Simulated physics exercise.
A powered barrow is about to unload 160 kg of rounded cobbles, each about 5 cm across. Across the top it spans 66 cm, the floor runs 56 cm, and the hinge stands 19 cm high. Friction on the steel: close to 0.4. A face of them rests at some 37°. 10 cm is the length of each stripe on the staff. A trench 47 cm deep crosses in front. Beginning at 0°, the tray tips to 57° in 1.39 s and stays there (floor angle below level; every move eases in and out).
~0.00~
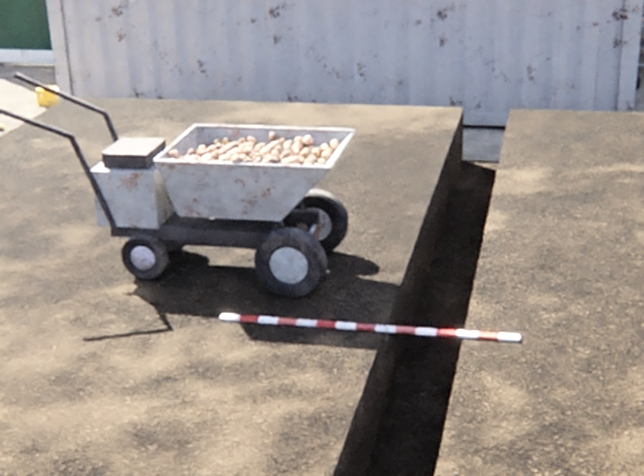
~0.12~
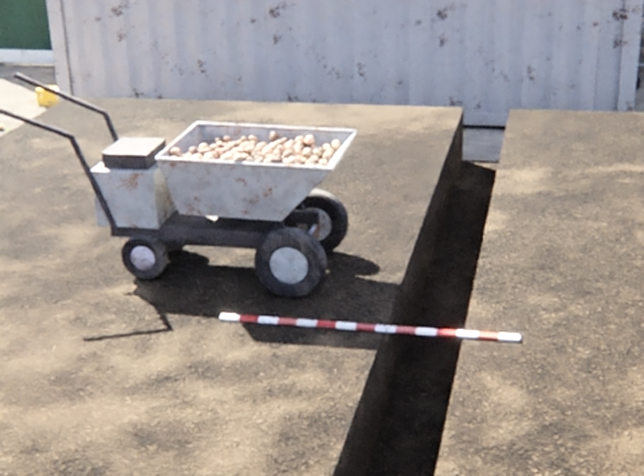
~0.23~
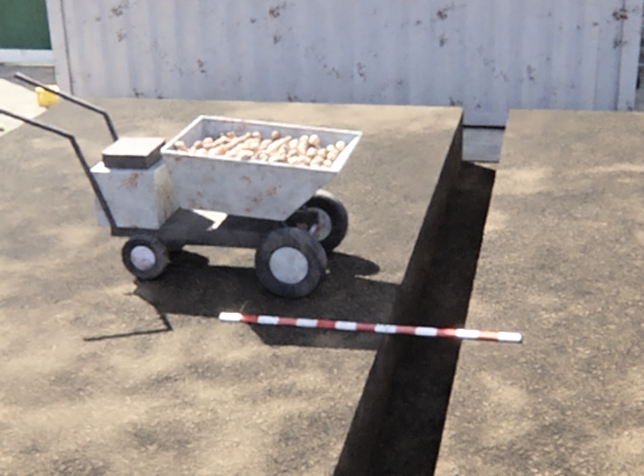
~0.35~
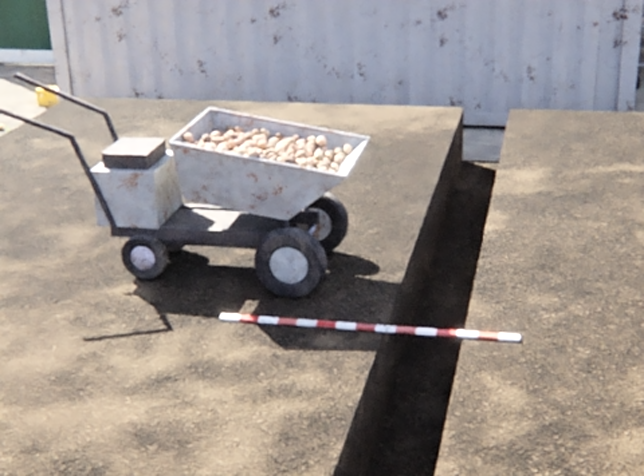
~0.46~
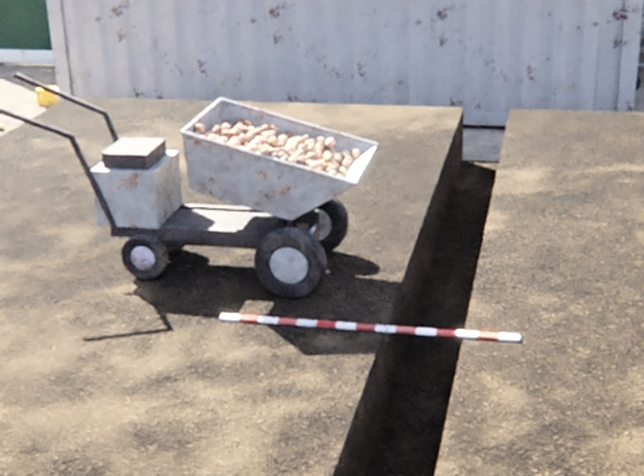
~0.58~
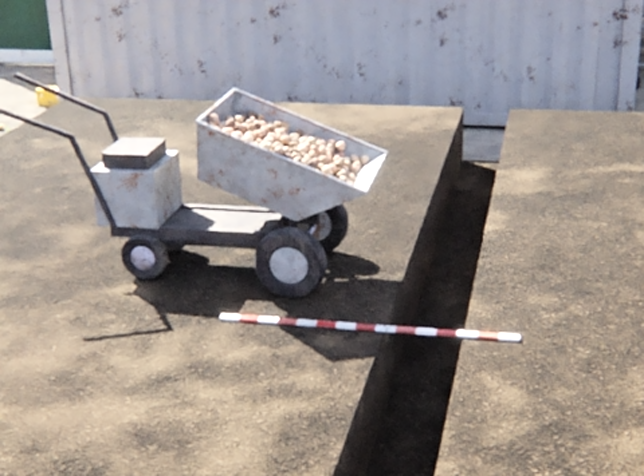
On sunlit, dusty ground beside a dark trench, a grey four-wheeled barrow stands behind a red-and-white pole while its tray of rounded stones tilts steadily, the back rising and the front edge lowering toward the right.
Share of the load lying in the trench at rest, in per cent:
75 per cent.
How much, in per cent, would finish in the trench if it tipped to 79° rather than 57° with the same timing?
Near 100 per cent then.
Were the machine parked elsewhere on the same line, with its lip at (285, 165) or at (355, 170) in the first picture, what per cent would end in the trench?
It comes to about 55 and 55 in a hundred.
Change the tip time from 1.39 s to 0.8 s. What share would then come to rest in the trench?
With that change, it comes to around 65 per cent.
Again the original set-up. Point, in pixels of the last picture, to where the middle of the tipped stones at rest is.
Near (440, 346).
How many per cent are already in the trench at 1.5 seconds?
By then, around 15 percent.
After 1.0 s the floor is at 48°; 100 % in the tray; the foremost stones are at (388, 210).
After 1.5 s the floor is at 57°; 87 % in the tray, 13 % in the trench; the foremost stones are at (464, 327).
After 1.8 s the floor is at 57°; 61 % in the tray, 37 % in the trench, 1 % past the trench; the foremost stones are at (501, 286).
After 3.8 s the floor is at 57°; 23 % in the tray, 75 % in the trench, 2 % past the trench; the foremost stones are at (552, 288).
